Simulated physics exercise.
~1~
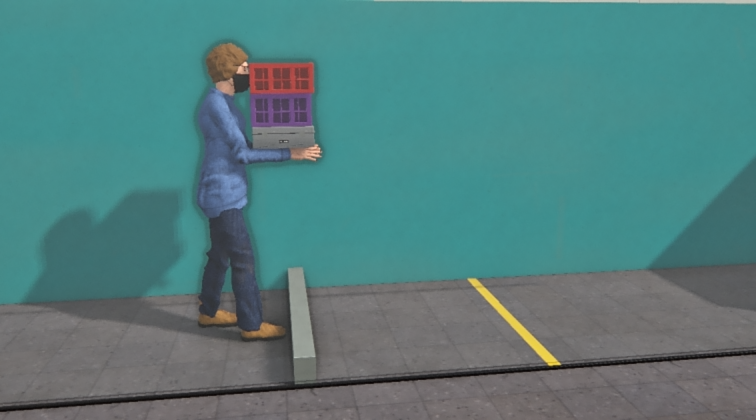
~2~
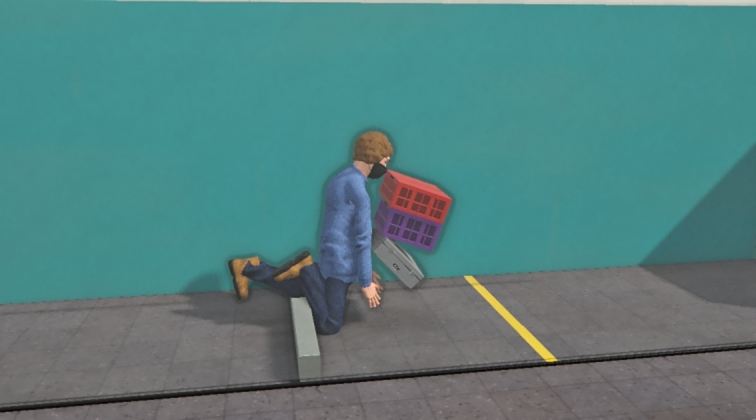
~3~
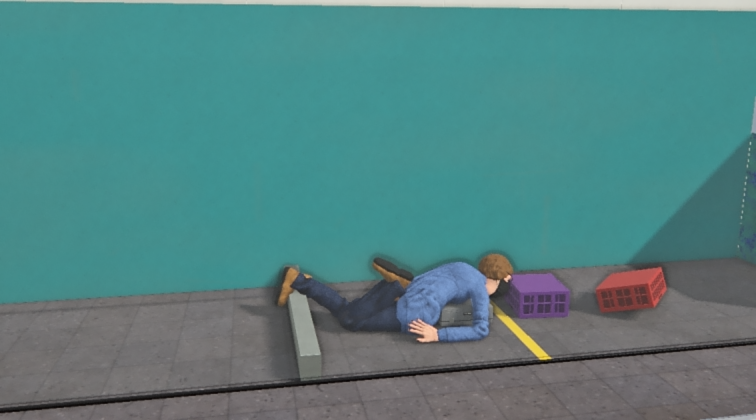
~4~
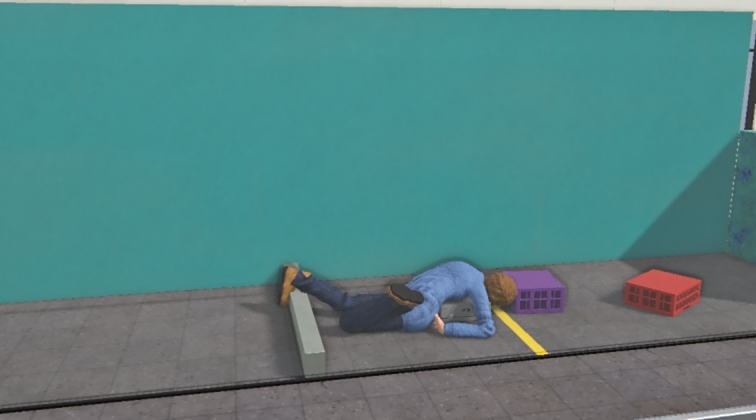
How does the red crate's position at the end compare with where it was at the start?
At the start the red crate is on top of the stack in the person's arms, left of the yellow line. At the end it lies on the ground well to the right, beyond the line and the purple crate.
Masked person carrying stacked crates pitching forward over a low rail, sprawling face down as red and purple crates land past a yellow line.
